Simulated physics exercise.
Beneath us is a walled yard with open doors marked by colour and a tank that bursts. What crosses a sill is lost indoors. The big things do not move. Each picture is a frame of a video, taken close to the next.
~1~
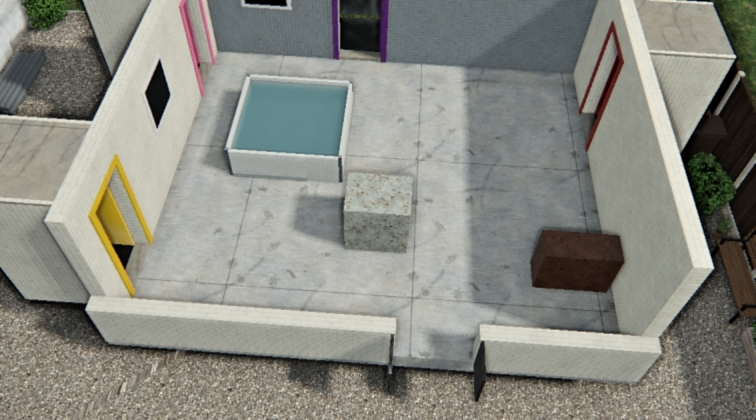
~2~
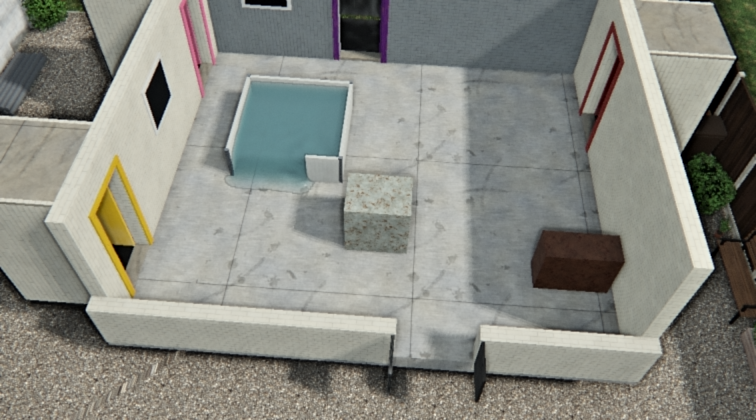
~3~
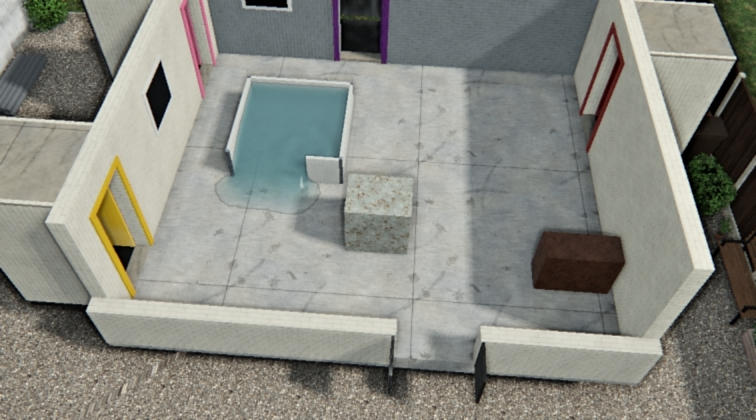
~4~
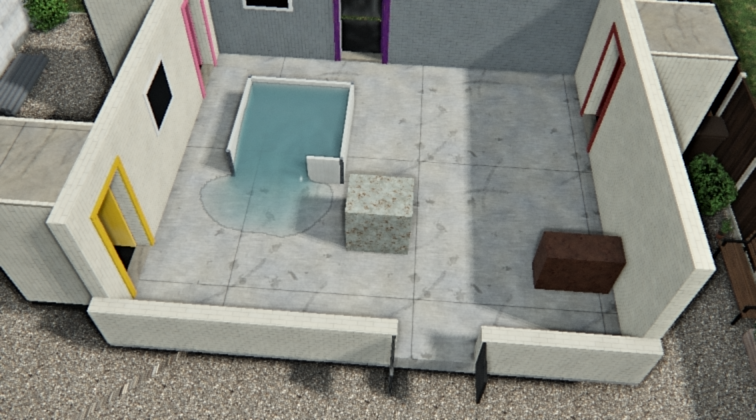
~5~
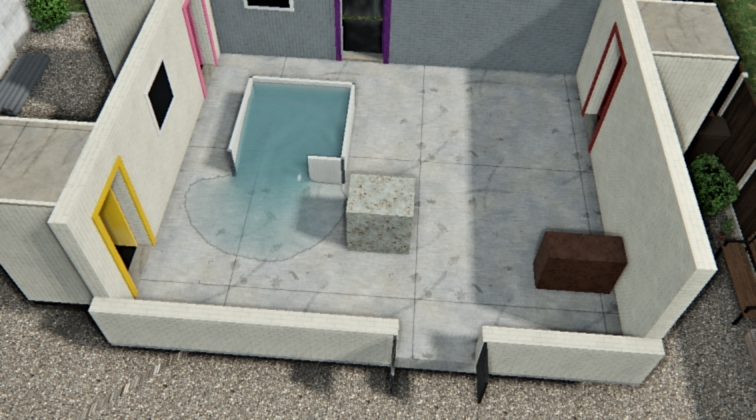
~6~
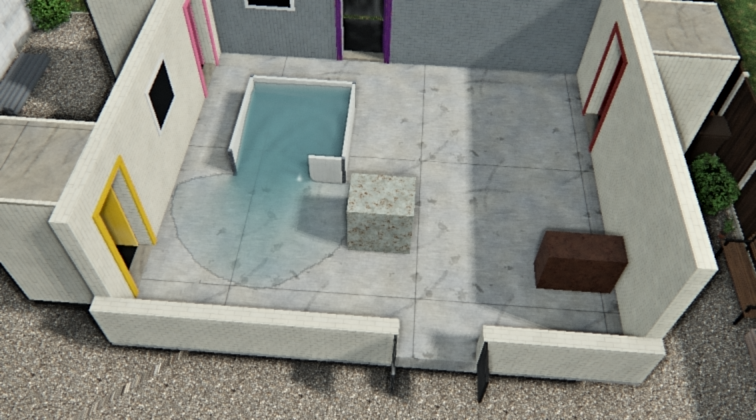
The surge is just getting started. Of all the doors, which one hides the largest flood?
That would be the yellow door.
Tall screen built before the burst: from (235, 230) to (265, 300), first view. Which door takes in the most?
The yellow door.
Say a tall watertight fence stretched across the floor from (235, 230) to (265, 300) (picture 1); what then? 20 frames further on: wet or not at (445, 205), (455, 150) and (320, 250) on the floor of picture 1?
Going through them in order, I get high and dry, high and dry and inundated.
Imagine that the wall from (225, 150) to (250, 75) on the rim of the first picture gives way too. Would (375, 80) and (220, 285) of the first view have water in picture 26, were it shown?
So the first point ends up swamped, while the second ends up swamped.
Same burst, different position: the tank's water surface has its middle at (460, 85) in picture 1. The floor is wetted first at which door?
It's the yellow-painted one.
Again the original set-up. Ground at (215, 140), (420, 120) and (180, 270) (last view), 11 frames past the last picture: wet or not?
Taking them in turn: Not wetted, not wetted, drenched.
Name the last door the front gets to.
The one in purple.
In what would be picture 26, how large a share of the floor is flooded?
My estimate is close to 35 per cent.
A moment on, water covers 20 % of the floor; red door not reached, purple door not reached, yellow door wet at the sill, nothing in, pink door not reached.
Next, water covers 25 % of the floor; red door not reached, purple door not reached, yellow door some in, pink door not reached.
Then, water covers 35 % of the floor; red door not reached, purple door not reached, yellow door a lot in, pink door not reached.
Later, water covers 50 % of the floor; red door not reached, purple door not reached, yellow door a lot in, pink door wet at the sill, nothing in.
In the end, water covers 75 % of the floor; red door wet at the sill, nothing in, purple door wet at the sill, nothing in, yellow door a lot in, pink door wet at the sill, nothing in; the yellow door has let in the most.
